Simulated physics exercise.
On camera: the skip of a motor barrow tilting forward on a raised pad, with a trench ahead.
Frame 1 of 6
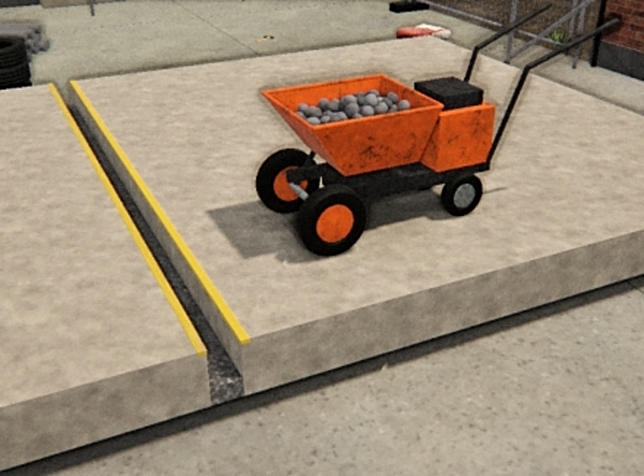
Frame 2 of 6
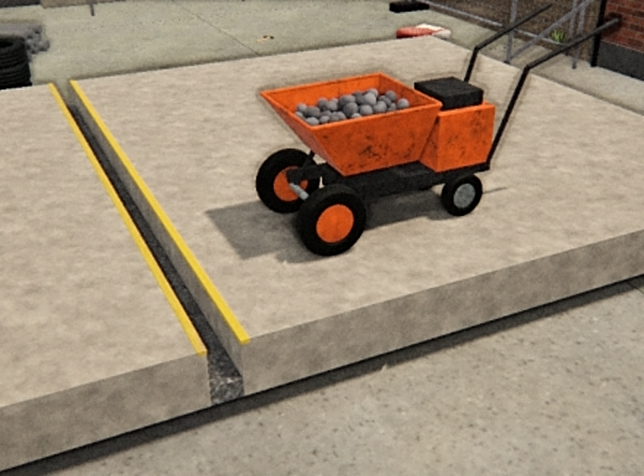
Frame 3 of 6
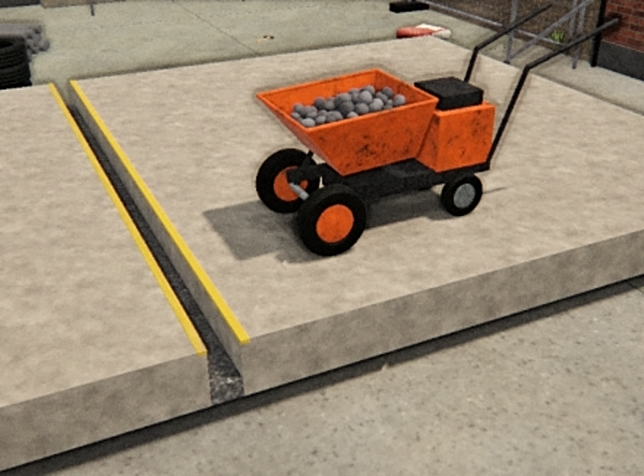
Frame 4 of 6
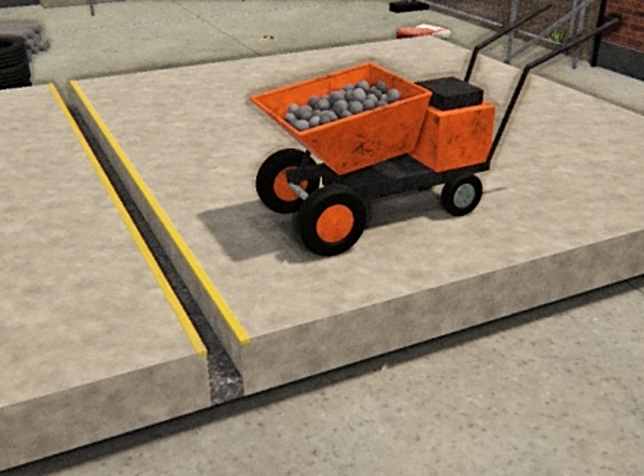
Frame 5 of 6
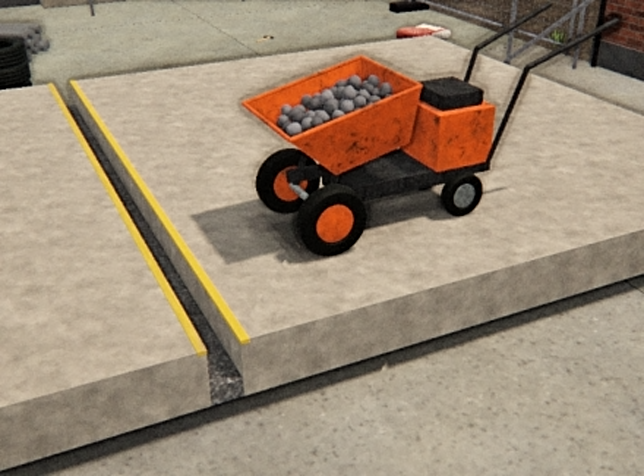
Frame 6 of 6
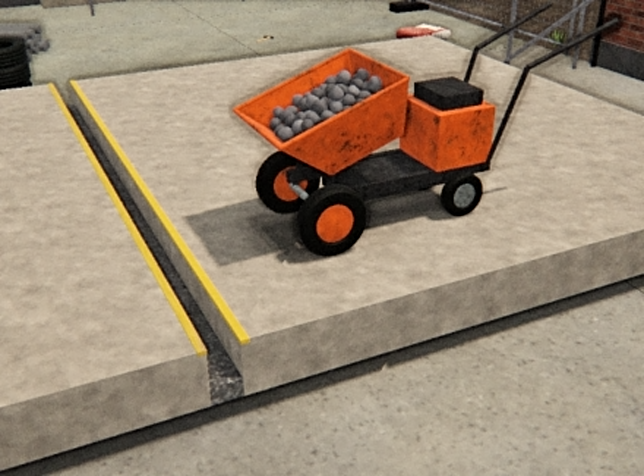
A motor barrow with an orange skip full of round grey cobbles stands on a raised concrete pad in a yard, seen from above and to one side. It has black handles at the upper right and orange-hubbed front wheels, with a narrow, yellow-edged trench to its left. The skip slowly tilts forward to the left, its back rising clear, while the wheels and camera stay still.
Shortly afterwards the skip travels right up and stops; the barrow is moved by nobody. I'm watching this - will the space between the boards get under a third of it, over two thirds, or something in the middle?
My guess is the trench keeps one to two thirds of it.
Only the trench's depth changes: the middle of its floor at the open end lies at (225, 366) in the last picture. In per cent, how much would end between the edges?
It works out to some 40 percent.
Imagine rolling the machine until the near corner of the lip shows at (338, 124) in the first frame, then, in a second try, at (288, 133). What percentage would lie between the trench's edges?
40 % and 60 %.
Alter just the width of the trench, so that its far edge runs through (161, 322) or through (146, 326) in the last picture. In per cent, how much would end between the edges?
In order: Some 70 per cent, then some 80 per cent.
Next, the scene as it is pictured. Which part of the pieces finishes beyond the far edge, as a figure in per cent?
Roughly 15 per cent of the load.
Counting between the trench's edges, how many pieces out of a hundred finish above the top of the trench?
Roughly 15 in a hundred.
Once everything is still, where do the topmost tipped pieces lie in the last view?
The peak rests near (199, 247).
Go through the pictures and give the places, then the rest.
Lip of the skip (312, 129), level; top of the load (366, 112), round cobbles; first edge of the trench (223, 306); far edge (182, 316), the trench under half as wide as the skip, and about as deep as wide, in the first frame.
Lip of the skip (311, 130), level; top of the load (365, 111), in the second frame.
Lip of the skip (306, 132), tipped barely; top of the load (361, 109), in the third frame.
Lip of the skip (299, 135), tipped a little; top of the load (371, 101), in the fourth frame.
Lip of the skip (290, 141), tipped a little; top of the load (363, 96), in the fifth frame.
Lip of the skip (280, 148), tipped clearly; top of the load (360, 98); first edge of the trench (223, 306); far edge (182, 316), in the sixth frame.
Just after the last frame, skip tipped steeply; every one in the skip.
A moment on, skip tipped right over; roughly two thirds in the skip; about a tenth short of the trench; about a tenth in or heaped over the trench; just a few beyond it; just a few falling.
Further on, skip tipped right over; about a tenth in the skip; roughly a quarter short of the trench; roughly half in or heaped over the trench; about a tenth beyond it.
When it is over, skip tipped right over; about a tenth in the skip; roughly a quarter short of the trench; roughly half in or heaped over the trench; roughly a quarter beyond it.
